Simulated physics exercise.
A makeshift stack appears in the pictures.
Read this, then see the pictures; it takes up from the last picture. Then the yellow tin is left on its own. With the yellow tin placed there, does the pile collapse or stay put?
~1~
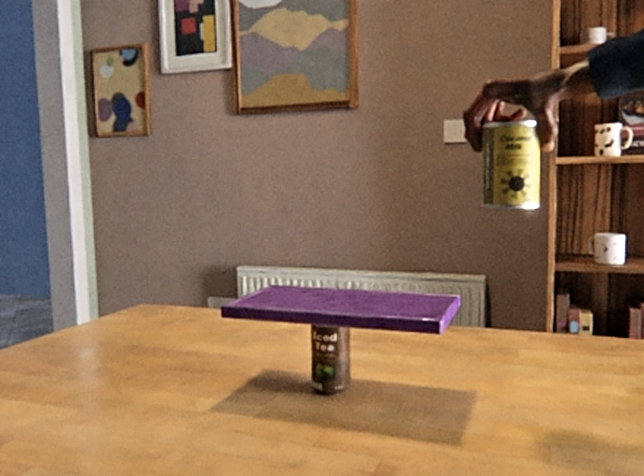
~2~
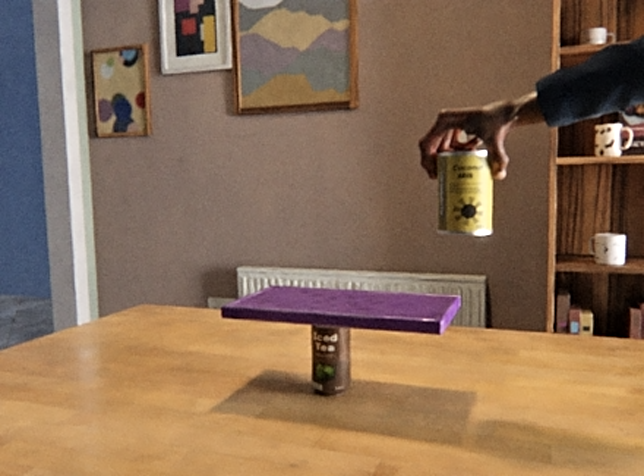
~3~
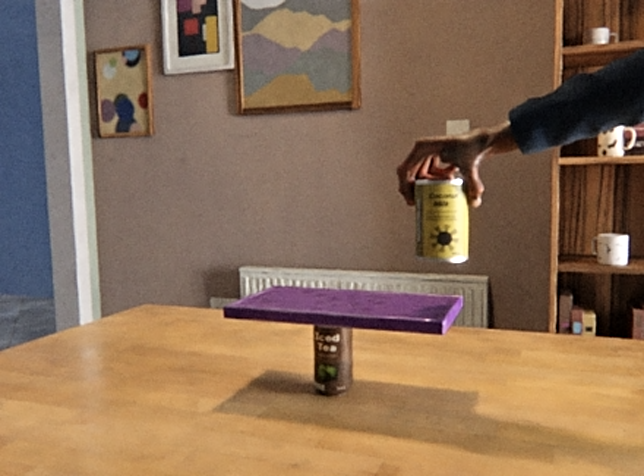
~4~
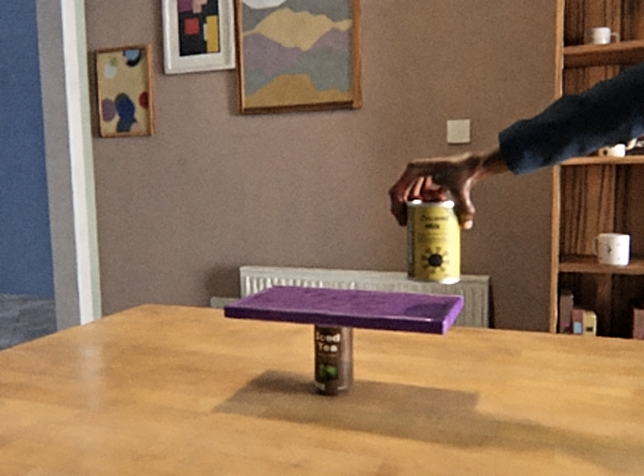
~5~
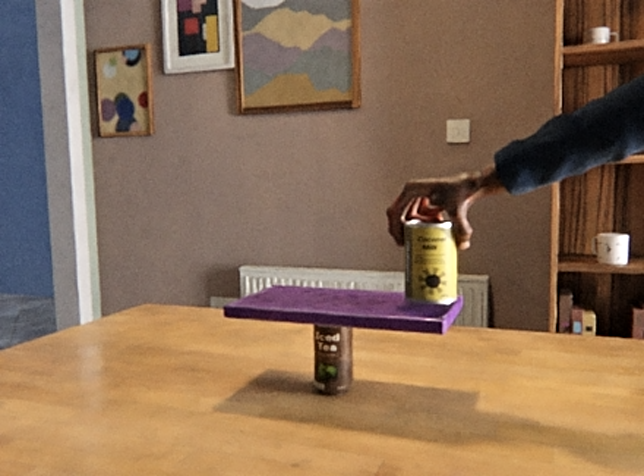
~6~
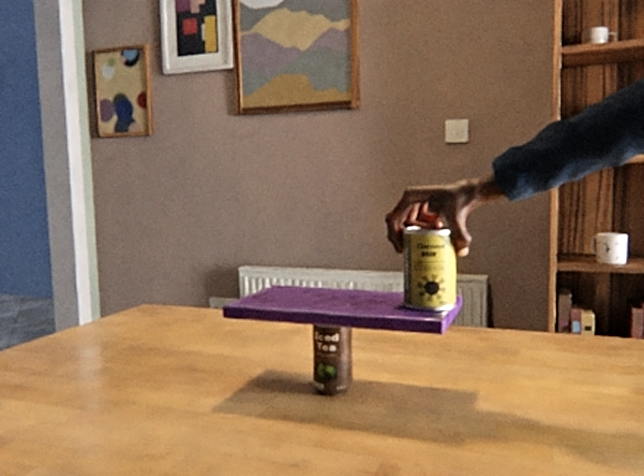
Turns out something tips or drops there.
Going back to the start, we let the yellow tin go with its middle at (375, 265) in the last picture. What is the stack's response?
After that, it tumbles down.
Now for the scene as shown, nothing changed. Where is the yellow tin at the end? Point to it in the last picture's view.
Near (512, 387).
Then, 0.20 s past the last view, yellow tin now fallen; purple lid rocked 18° from its first pose.
Then, 0.30 s past the last view, purple lid rocked 50° from its first pose.
Then, 0.50 s past the last view, purple lid rocked 45° from its first pose.
Then, 1.10 s past the last view, purple lid rocked 37° from its first pose.
Finally, fallen, yellow tin; down or leaning hard in the stack, purple lid; brown can still in place. Final places as the last picture's camera would see them, yellow tin near (512, 387). The stack comes apart.
